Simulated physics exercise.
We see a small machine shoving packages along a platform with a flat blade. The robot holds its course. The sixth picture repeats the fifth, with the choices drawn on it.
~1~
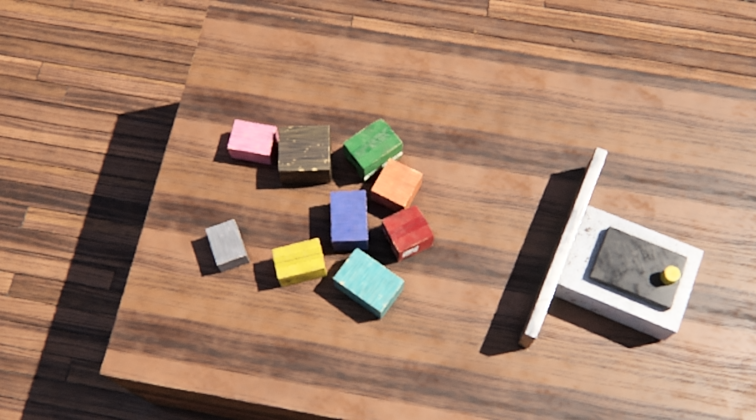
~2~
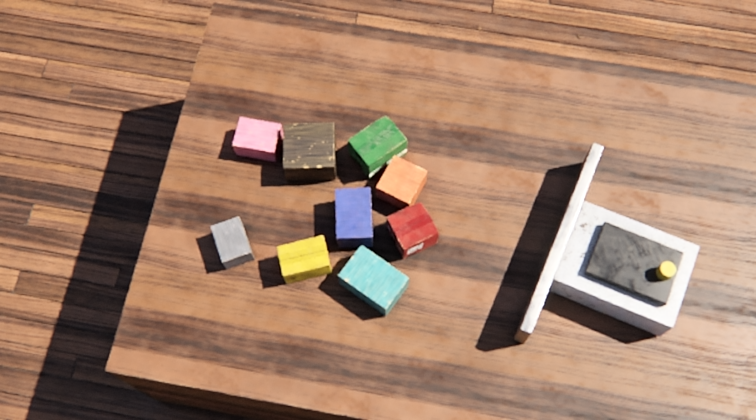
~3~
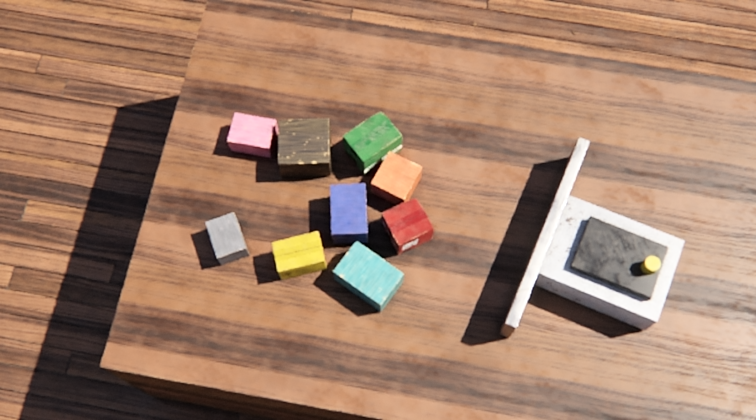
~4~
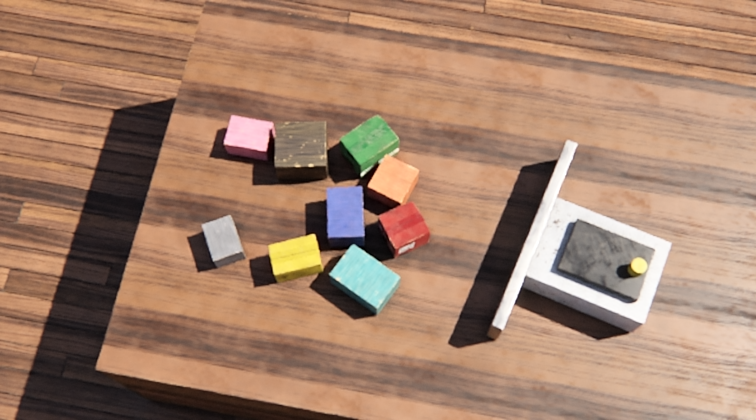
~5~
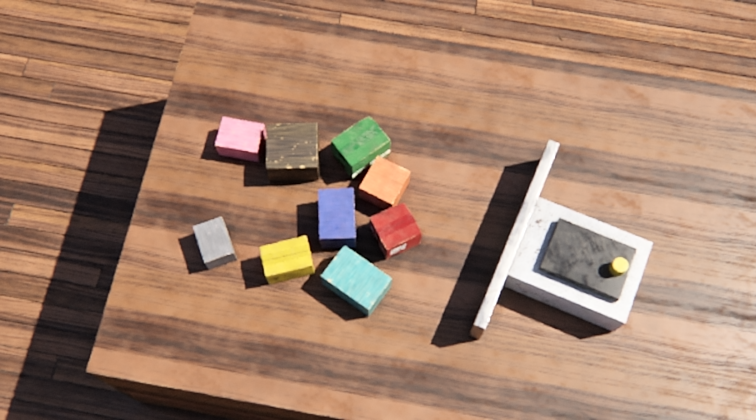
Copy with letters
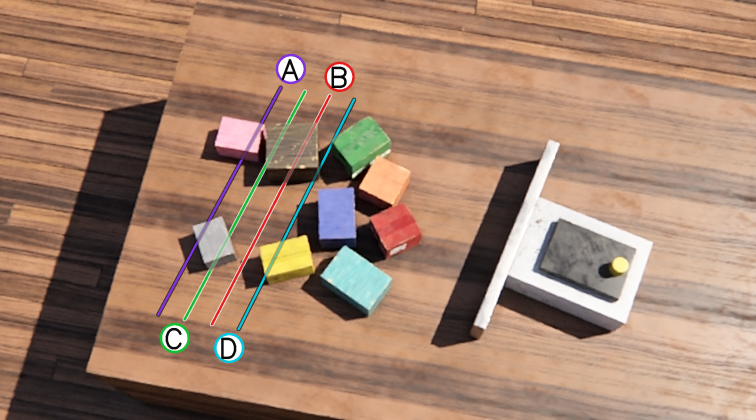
The clip shows a small white machine with a flat blade moving slowly left across a wooden platform toward a cluster of colourful boxes, which stay in place beside one another, with a gap remaining between them and the blade.
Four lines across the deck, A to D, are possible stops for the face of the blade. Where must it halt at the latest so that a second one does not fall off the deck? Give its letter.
C.
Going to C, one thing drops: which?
It is the grey crate.
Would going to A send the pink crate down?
Yes.
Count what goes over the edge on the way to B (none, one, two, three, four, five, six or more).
The count is none.
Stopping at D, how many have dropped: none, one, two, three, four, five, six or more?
By then, none.
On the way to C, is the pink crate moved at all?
Yes.
On the marked copy, A at (223, 195); B at (274, 204); C at (248, 199); D at (299, 208).
Taking C. A third of the way, robot (481, 239); turquoise crate (351, 281); orange crate (382, 181).
Two thirds of the way, robot (381, 222); grey crate (180, 222); pink crate (231, 135).
When it is over, robot (306, 209); grey crate over the edge; yellow box (141, 223); one fallen.
As for the rest, A drops three; B is within the limit but short; D is within the limit but short.
